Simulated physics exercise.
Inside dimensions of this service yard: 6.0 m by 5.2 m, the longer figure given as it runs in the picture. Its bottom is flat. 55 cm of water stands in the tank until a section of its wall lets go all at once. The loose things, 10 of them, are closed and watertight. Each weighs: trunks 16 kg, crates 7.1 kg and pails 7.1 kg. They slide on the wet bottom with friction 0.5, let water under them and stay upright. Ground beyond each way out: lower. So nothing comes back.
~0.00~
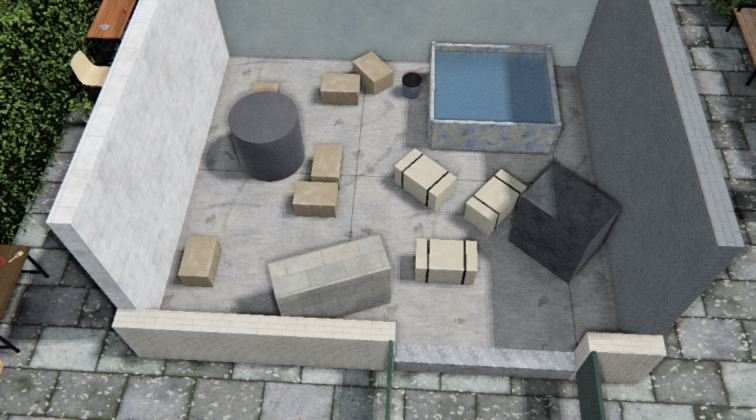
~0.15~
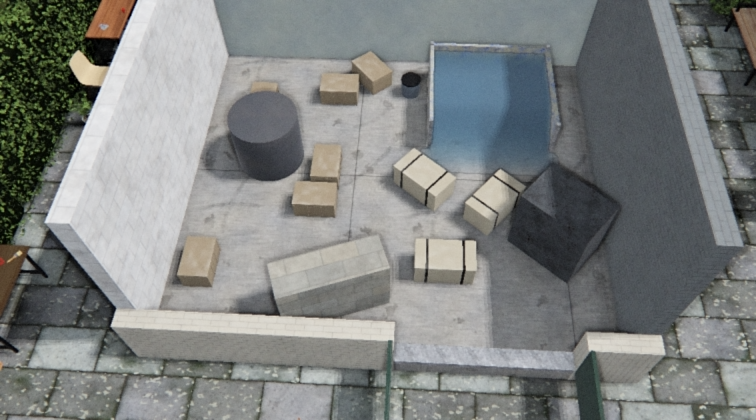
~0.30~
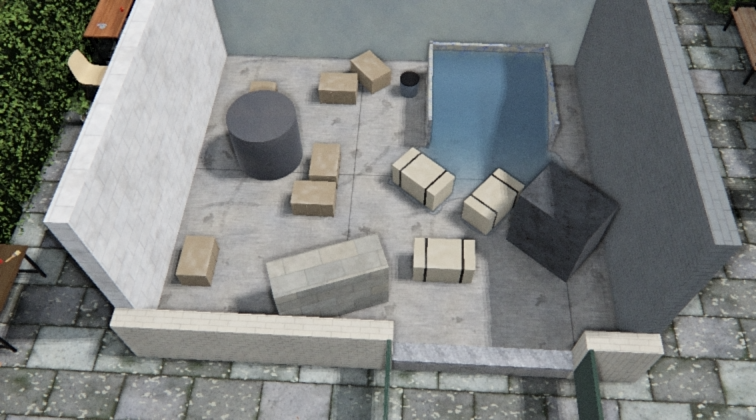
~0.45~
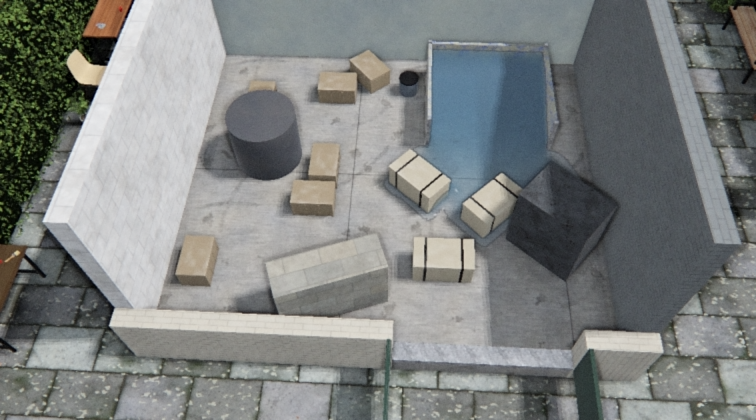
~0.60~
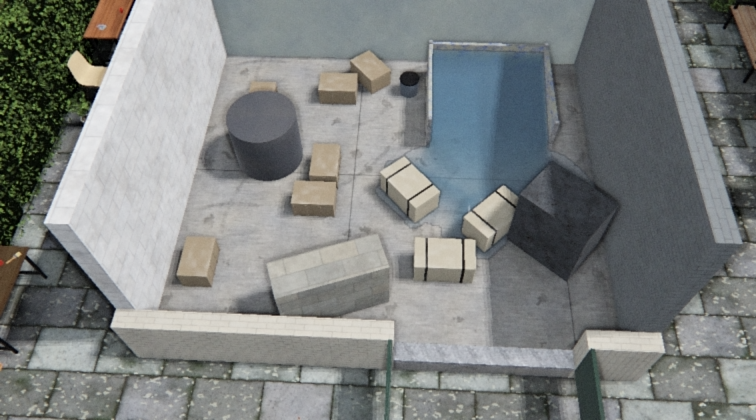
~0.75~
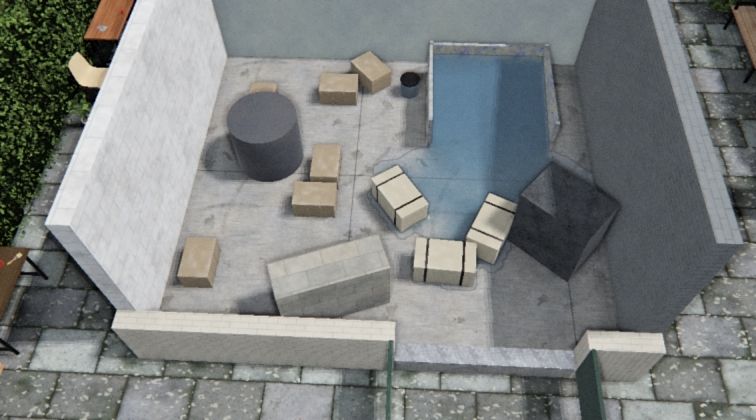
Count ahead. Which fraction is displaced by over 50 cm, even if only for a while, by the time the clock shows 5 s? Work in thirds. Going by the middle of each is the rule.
Low band.
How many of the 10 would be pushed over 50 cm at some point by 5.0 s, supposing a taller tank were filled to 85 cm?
Then 3 of them.
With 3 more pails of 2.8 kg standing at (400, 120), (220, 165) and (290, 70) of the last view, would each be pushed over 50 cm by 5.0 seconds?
In order: Within it, within it, within it.
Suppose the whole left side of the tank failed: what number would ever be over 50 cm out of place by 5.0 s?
Then 7 of them would.
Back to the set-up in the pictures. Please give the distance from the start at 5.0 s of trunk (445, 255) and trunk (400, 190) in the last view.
In sequence, it comes out as washed out for the first and 300 cm for the second.
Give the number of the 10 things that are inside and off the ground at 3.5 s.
Tally: 0 of them.
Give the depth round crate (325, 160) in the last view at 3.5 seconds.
1 cm.
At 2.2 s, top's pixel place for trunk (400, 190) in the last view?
Roughly at (291, 244).
After 1.1 s 2 of 10 are over 50 cm from their spots; 0 afloat.
After 2.2 s 3 of 10 are over 50 cm from their spots; 0 afloat.
After 3.5 s 3 of 10 are over 50 cm from their spots; 0 afloat.
After 5.0 s 3 of 10 are over 50 cm from their spots, and 3 have been at some point; 2 afloat.
